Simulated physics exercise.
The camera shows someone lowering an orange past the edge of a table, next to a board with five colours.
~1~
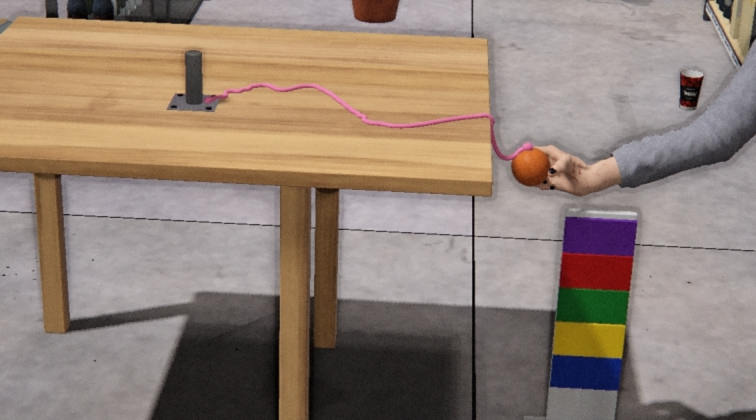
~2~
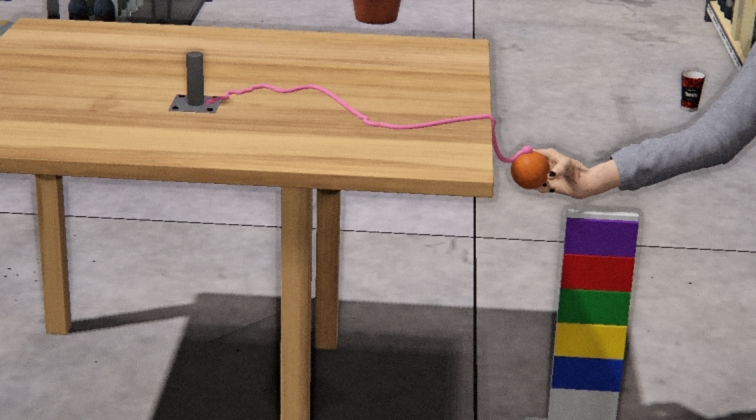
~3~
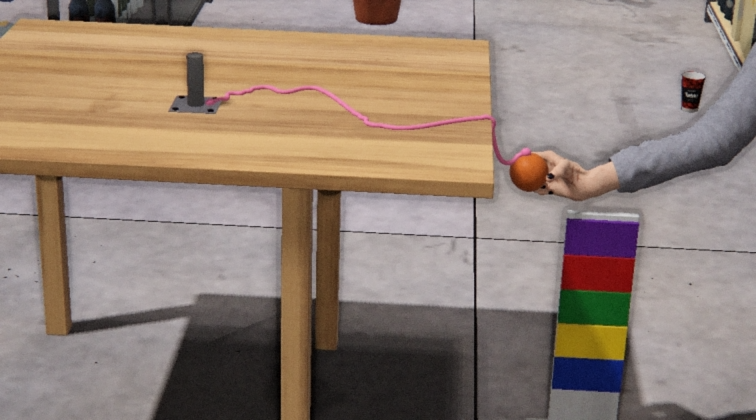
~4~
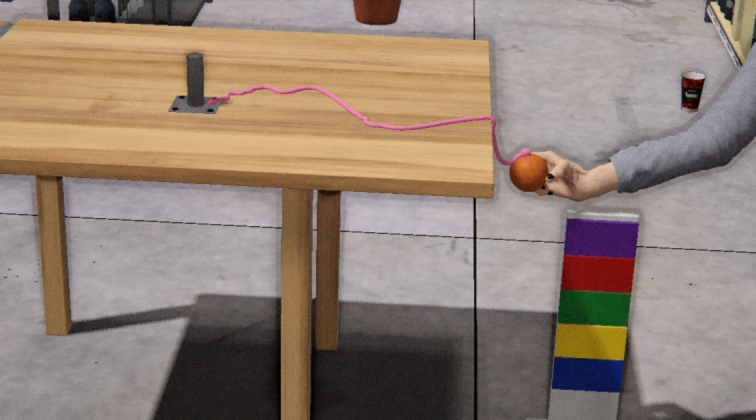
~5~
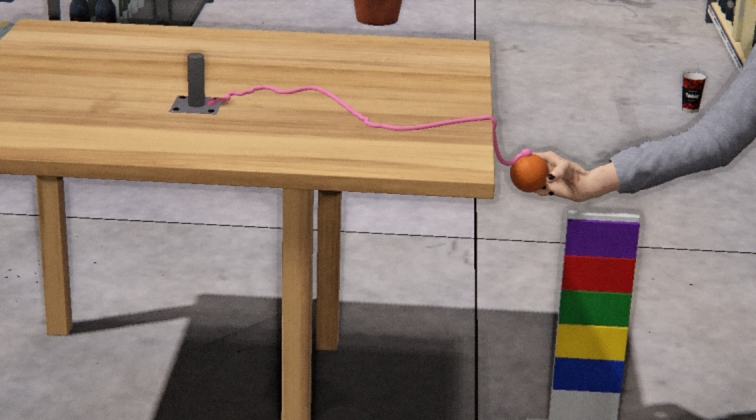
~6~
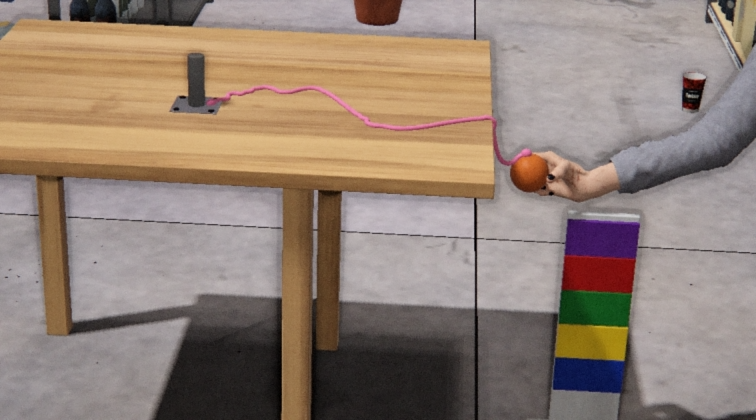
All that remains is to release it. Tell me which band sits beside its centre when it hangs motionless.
The green one sits beside it.
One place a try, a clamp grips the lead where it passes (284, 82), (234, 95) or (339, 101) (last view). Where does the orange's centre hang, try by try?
They end up at (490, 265), (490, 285) and (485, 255).
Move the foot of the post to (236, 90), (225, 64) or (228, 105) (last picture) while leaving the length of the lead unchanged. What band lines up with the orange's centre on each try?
Result 1: Yellow. Result 2: Green. Result 3: Yellow.
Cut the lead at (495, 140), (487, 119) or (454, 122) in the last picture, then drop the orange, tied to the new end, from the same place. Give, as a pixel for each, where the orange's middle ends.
Respectively (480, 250), (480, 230) and (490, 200).
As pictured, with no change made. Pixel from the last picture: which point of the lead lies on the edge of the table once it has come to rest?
The point at (389, 128).
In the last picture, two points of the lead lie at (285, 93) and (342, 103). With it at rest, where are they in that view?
Final spots: (321, 107), then (407, 108).
A little later, orange near (452, 300); level with green.
Next, orange near (501, 303); level with green.
When it is over, orange near (485, 302); level with green. At green.
